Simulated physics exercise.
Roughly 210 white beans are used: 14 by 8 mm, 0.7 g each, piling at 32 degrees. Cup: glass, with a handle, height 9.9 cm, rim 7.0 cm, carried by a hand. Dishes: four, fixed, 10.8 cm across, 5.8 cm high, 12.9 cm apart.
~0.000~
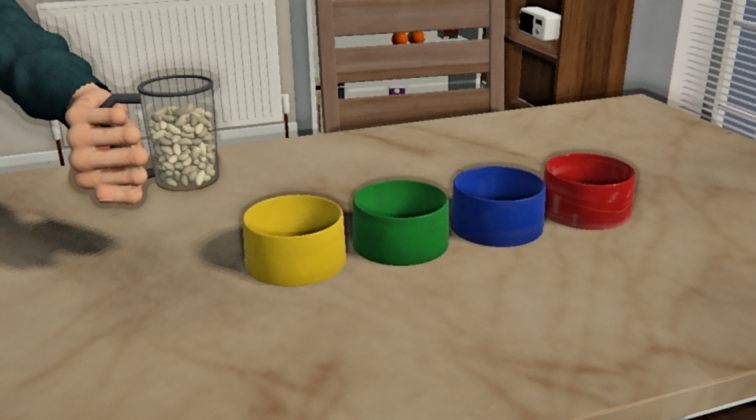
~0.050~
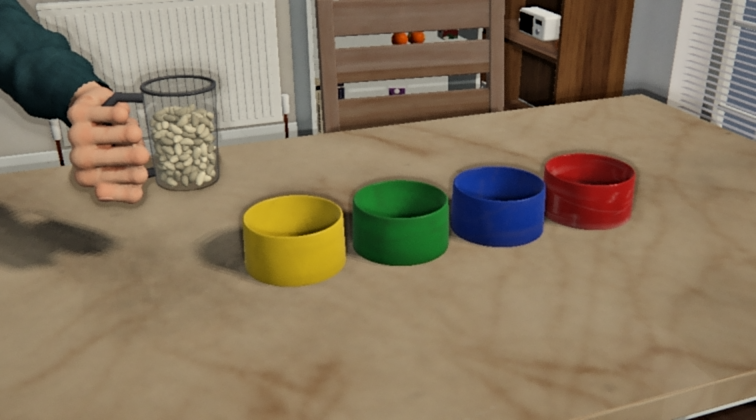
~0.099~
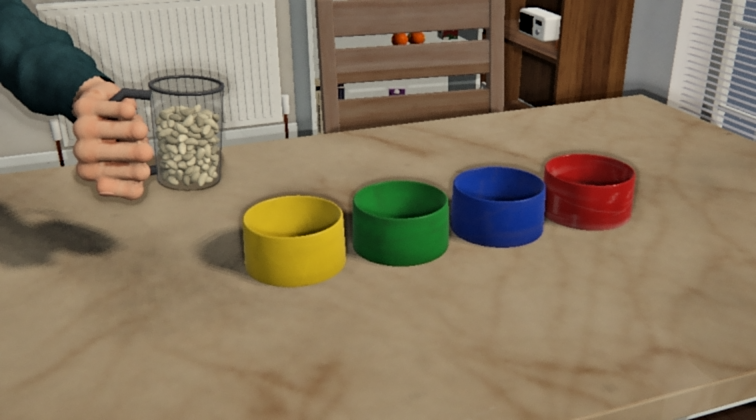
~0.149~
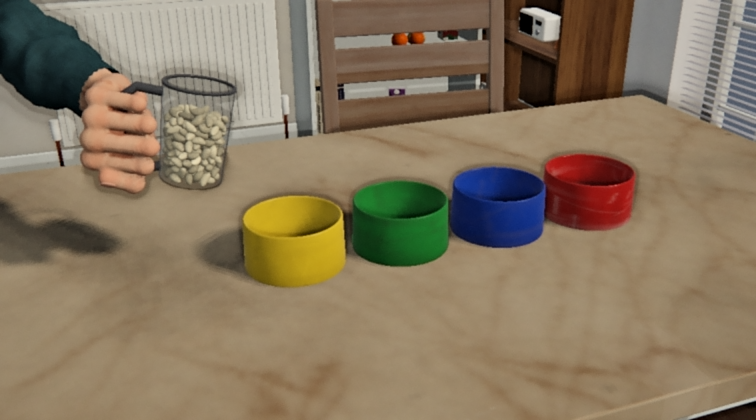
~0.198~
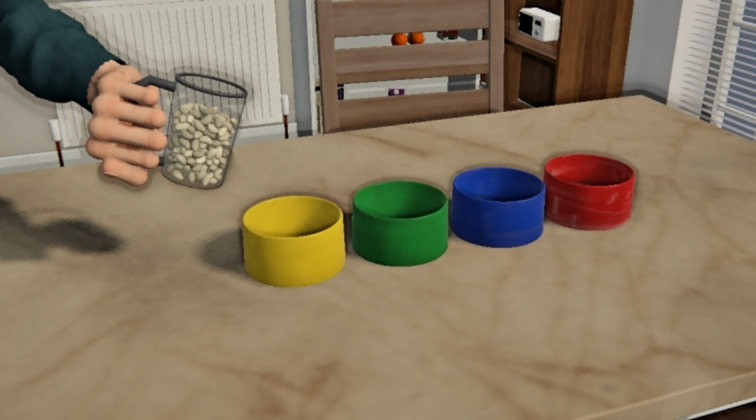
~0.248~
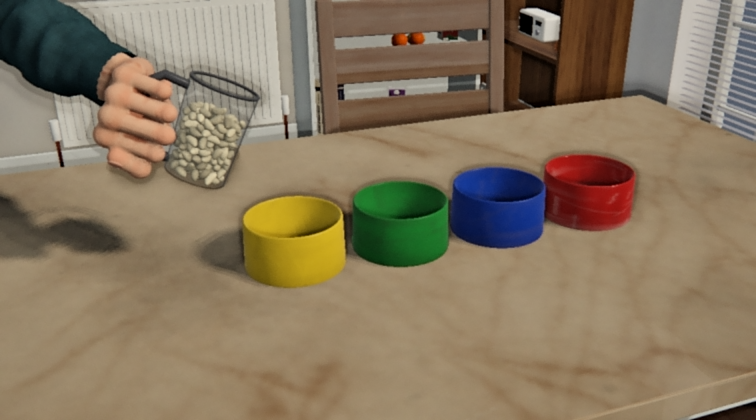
A hand in a dark teal sleeve holds a clear, dark-rimmed cup of white beans by its handle at the left, above a brown marbled table seen from slightly above. Yellow, green, blue and red dishes stand in a row across the table, with a wooden chair and white radiator behind. The camera stays still as the hand shifts the cup slightly right and tilts it gradually rightward.
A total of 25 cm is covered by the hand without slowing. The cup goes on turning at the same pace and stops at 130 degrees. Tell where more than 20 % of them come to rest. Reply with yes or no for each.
Red: No, blue: No, green: Yes, yellow: No, counter: No.
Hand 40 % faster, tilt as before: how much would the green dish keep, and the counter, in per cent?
Green 50; counter 30.
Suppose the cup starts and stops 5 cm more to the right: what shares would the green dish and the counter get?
Green: 80; counter: 20.
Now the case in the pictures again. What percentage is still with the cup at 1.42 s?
Roughly 0 percent.
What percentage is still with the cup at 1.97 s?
Roughly 0 %.
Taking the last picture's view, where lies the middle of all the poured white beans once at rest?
My guess is close to (407, 228).
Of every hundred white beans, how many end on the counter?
Close to 0 %, more or less.
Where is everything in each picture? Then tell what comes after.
Cup at (182, 133), tilt 0 degrees, lip at (212, 82), moved 0.0 cm; middle of the pieces at (184, 138); yellow dish at (293, 216); green dish at (401, 199); blue dish at (499, 183); red dish at (590, 169), in the first frame.
Cup at (183, 133), tilt 1 degrees, lip at (214, 83), moved 0.2 cm; middle of the pieces at (184, 152), in the second frame.
Cup at (188, 133), tilt 5 degrees, lip at (222, 85), moved 0.6 cm; middle of the pieces at (187, 152), in the third frame.
Cup at (195, 133), tilt 11 degrees, lip at (235, 88), moved 1.3 cm; middle of the pieces at (192, 151), in the fourth frame.
Cup at (202, 132), tilt 17 degrees, lip at (246, 92), moved 2.1 cm; middle of the pieces at (197, 150), in the fifth frame.
Cup at (210, 131), tilt 24 degrees, lip at (258, 96), moved 2.8 cm; middle of the pieces at (202, 149); yellow dish at (293, 217); green dish at (400, 200); blue dish at (499, 185); red dish at (589, 170). Its pace works out near 125 degrees a second; the hand travels 15 cm a second, in the sixth frame.
Then, at 0.95 s, tilt 113 degrees; cup holds 90 %, green 5 %.
After 1.42 s, tilt 130 degrees; cup holds 0 %, green 100 %.
After 1.97 s, tilt 130 degrees; cup holds 0 %, green 100 %.
By 2.3 s all is still; red 0 %, blue 0 %, green 100 %, yellow 0 %, counter 0 %.
